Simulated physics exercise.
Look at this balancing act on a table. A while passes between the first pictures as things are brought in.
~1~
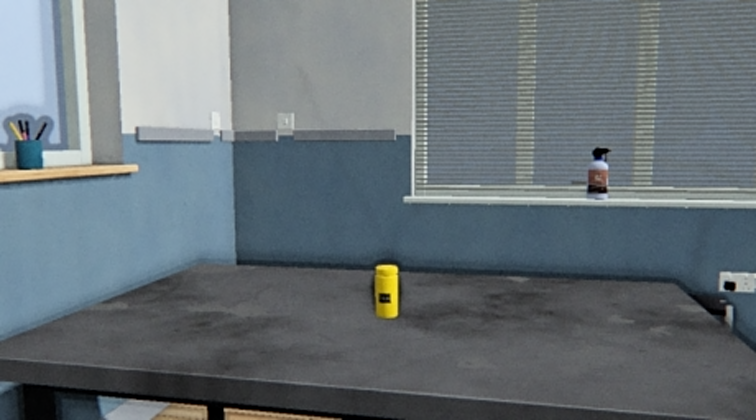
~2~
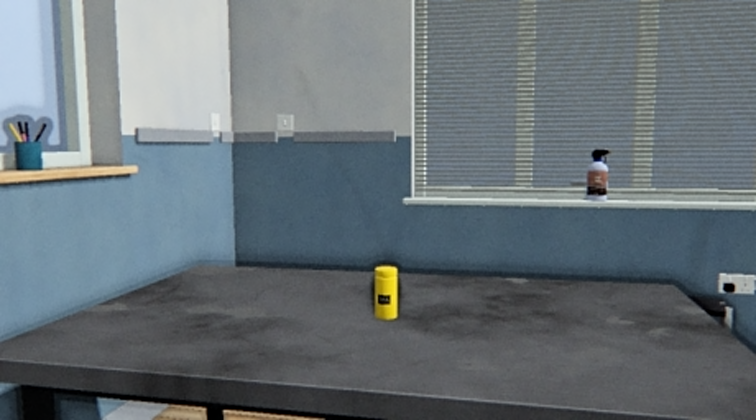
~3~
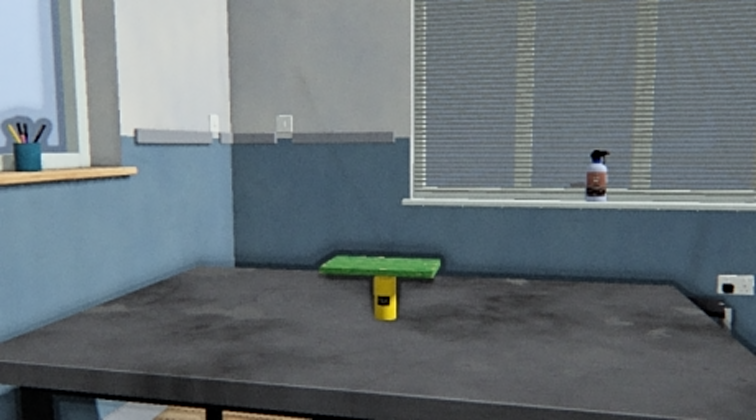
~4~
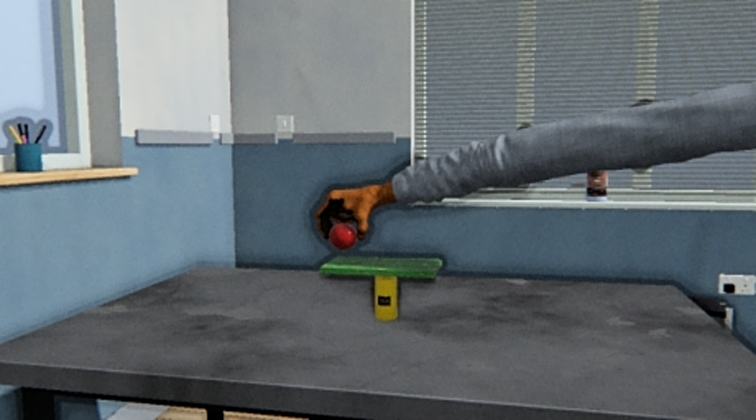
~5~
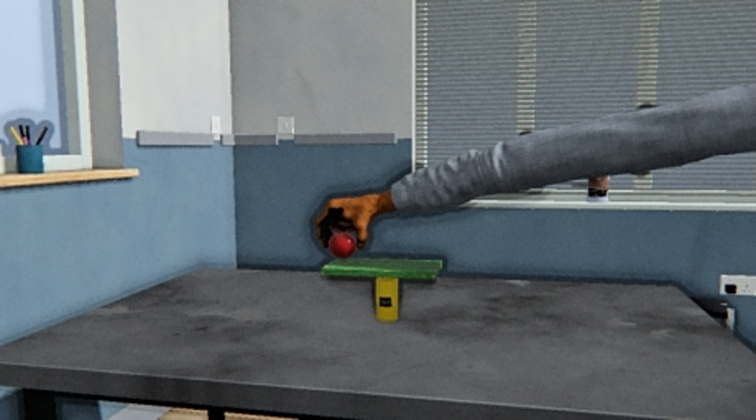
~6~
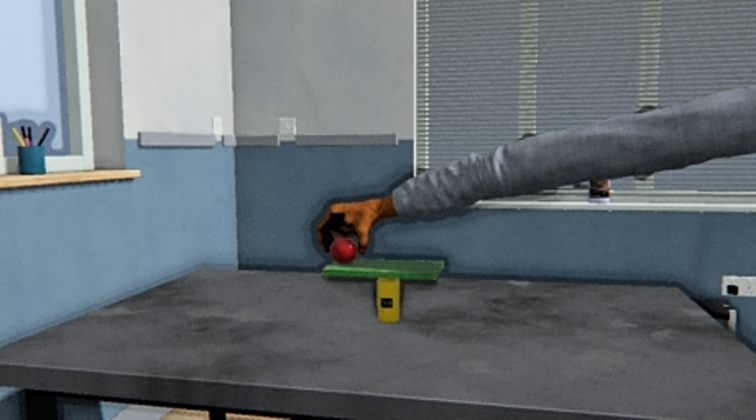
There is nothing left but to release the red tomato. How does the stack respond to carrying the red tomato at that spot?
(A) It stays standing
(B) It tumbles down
It tumbles down (B).
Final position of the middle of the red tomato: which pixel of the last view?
Around (320, 303).
Then, 0.40 s after the last picture, red tomato now fallen; green board tipped 58° from how it was.
Then, 0.70 s after the last picture, green board now fallen; yellow shaker tipped 71° from how it was.
Then, 0.90 s after the last picture, yellow shaker on its side.
By the end, fallen, green board and red tomato; tipped over in the stack, yellow shaker. Seen from the same camera at the end, red tomato near (320, 303). The stack gives way.
